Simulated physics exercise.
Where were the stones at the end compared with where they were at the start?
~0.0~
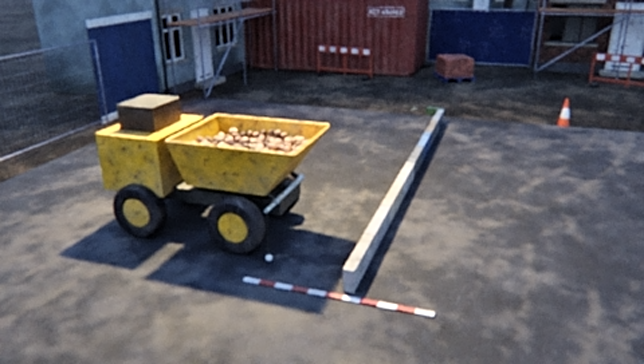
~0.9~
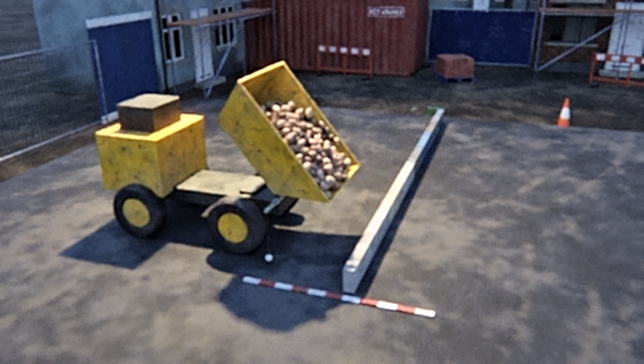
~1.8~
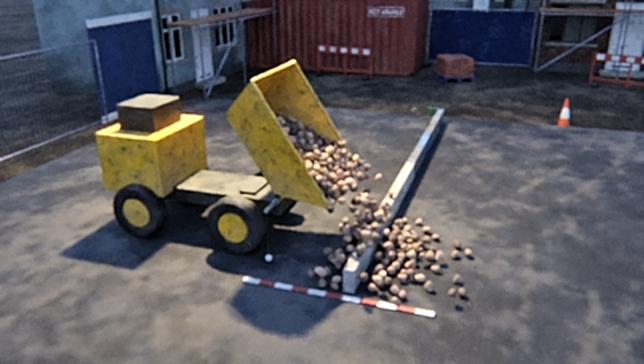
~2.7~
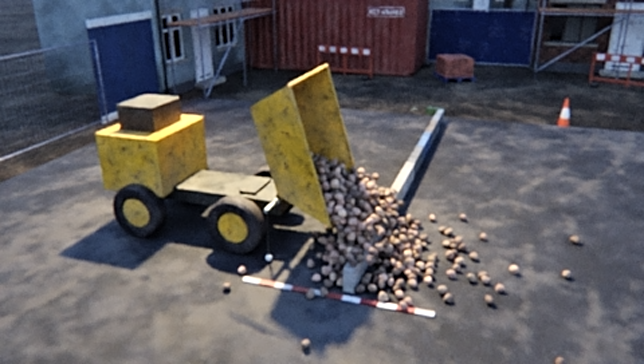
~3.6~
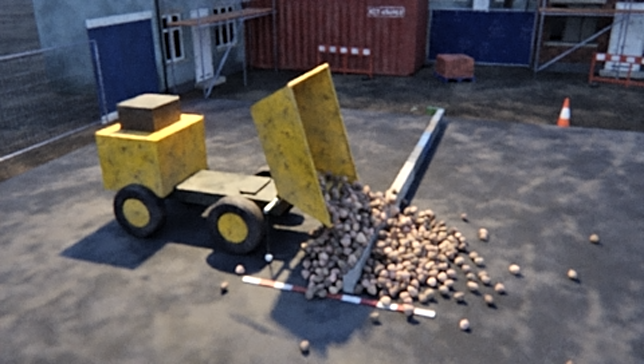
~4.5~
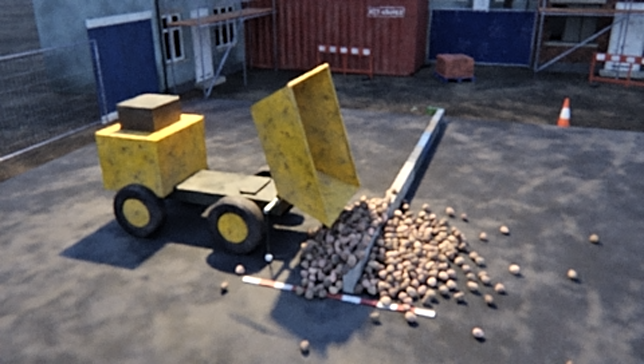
At the start the stones were inside the yellow body of the dumper. By the end they were lower and farther right, heaped on the ground on both sides of the kerb with a few scattered beyond.
